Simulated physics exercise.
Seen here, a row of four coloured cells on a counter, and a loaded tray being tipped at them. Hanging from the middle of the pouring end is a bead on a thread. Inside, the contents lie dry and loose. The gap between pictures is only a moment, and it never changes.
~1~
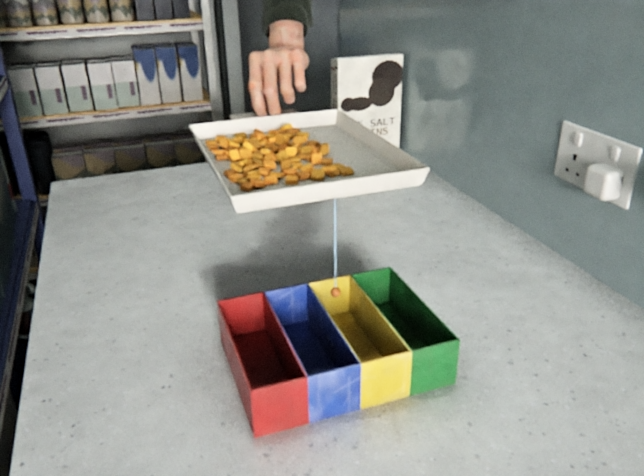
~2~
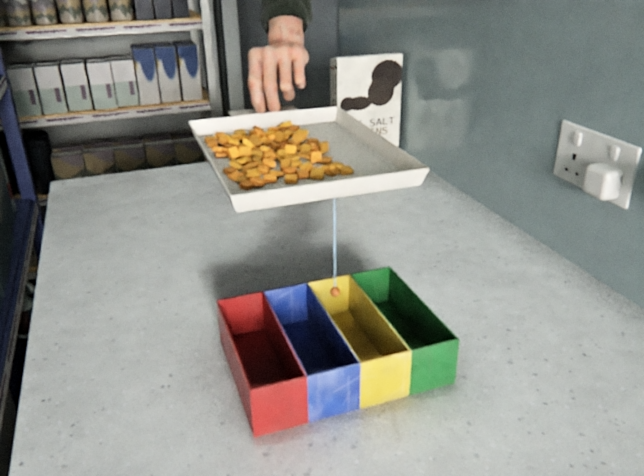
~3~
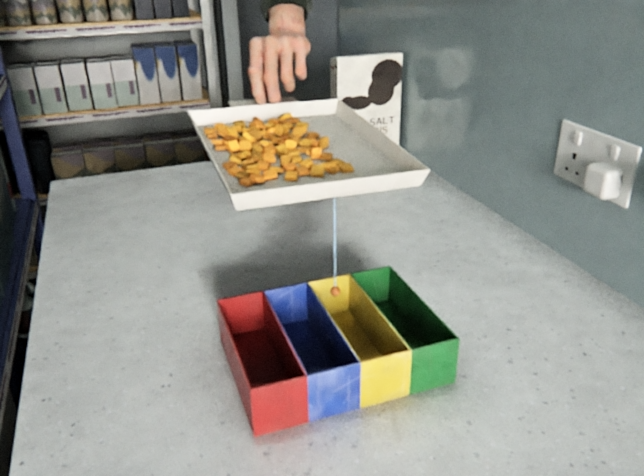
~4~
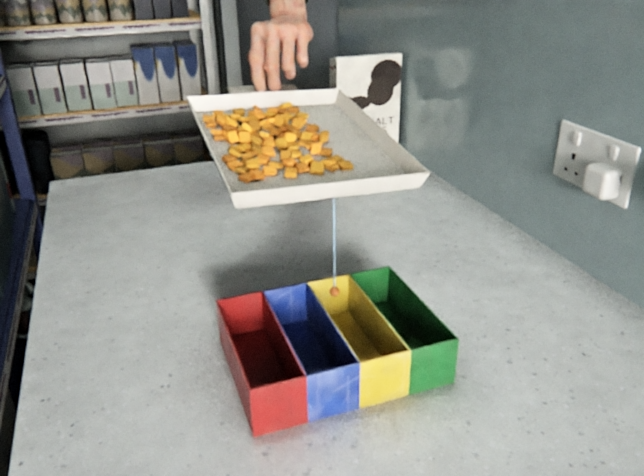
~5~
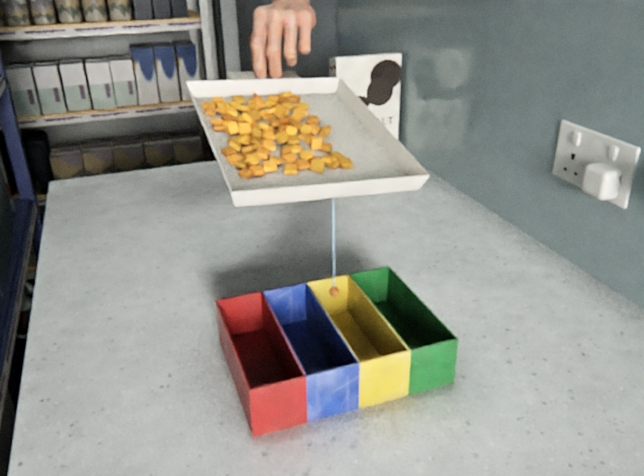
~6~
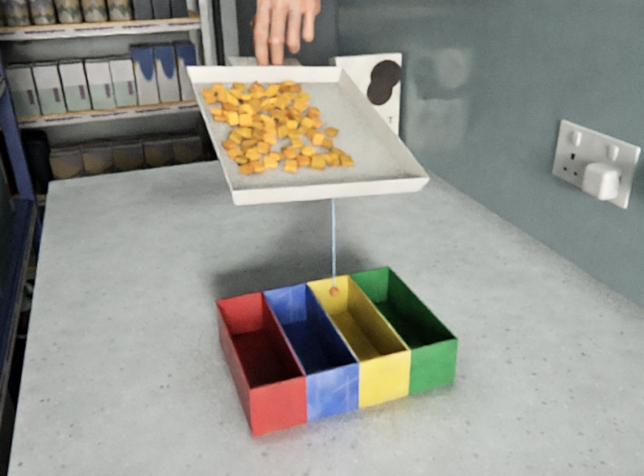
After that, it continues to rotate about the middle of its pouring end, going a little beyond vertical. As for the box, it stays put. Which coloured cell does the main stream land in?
The main stream lands in the green cell.
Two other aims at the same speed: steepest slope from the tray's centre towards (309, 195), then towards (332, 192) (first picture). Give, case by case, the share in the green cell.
First case about 0 percent; second case about 10 percent.
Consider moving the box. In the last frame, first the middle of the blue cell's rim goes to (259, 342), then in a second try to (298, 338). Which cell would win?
Try one: That green cell; try two: Green.
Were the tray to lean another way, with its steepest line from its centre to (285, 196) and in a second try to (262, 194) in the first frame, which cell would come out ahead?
So, in order: The red cell, then the cell in red.
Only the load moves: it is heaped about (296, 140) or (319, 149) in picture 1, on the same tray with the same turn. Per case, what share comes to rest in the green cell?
Estimates in order: 50 percent, 50 percent.
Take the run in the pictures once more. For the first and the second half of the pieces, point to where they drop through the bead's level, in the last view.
About (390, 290), and after that about (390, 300).
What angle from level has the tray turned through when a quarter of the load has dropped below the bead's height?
It is at around 105 degrees.
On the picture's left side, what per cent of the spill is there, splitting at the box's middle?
I'd put it at close to 0 per cent.
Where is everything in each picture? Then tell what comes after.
In the first picture, corners of the pouring end (236, 194) and (422, 167), level; middle of the load (270, 156), small crackers; bead on its thread (336, 292); red cell (280, 403); blue cell (335, 389); yellow cell (386, 376); green cell (434, 363).
In the second picture, corners of the pouring end (236, 193) and (422, 167), level; middle of the load (267, 149).
In the third picture, corners of the pouring end (236, 191) and (422, 168), tipped barely, lowest at the right corner; middle of the load (267, 143).
In the fourth picture, corners of the pouring end (236, 190) and (422, 170), tipped a little, lowest at the right corner; middle of the load (266, 135).
In the fifth picture, corners of the pouring end (236, 189) and (423, 173), tipped a little, lowest at the right corner; middle of the load (266, 126).
In the sixth picture, corners of the pouring end (237, 188) and (423, 175), tipped clearly, lowest at the right corner; middle of the load (270, 124); red cell (279, 402); blue cell (333, 388); yellow cell (384, 375); green cell (433, 362).
Just after the last frame, tray tipped steeply; almost all on the tray; just a few falling or outside the box.
A moment on, tray tipped past a quarter turn; roughly half on the tray; about a tenth in the green cell; about a tenth in the yellow cell; just a few in the blue cell; roughly a third falling or outside the box.
Further on, tray tipped past a quarter turn; roughly a third in the green cell; roughly a quarter in the yellow cell; about a tenth in the blue cell; roughly a quarter falling or outside the box.
When it is over, tray tipped past a quarter turn; roughly a third in the green cell; roughly a quarter in the yellow cell; about a tenth in the blue cell; not one in the red cell; roughly a quarter outside the box.
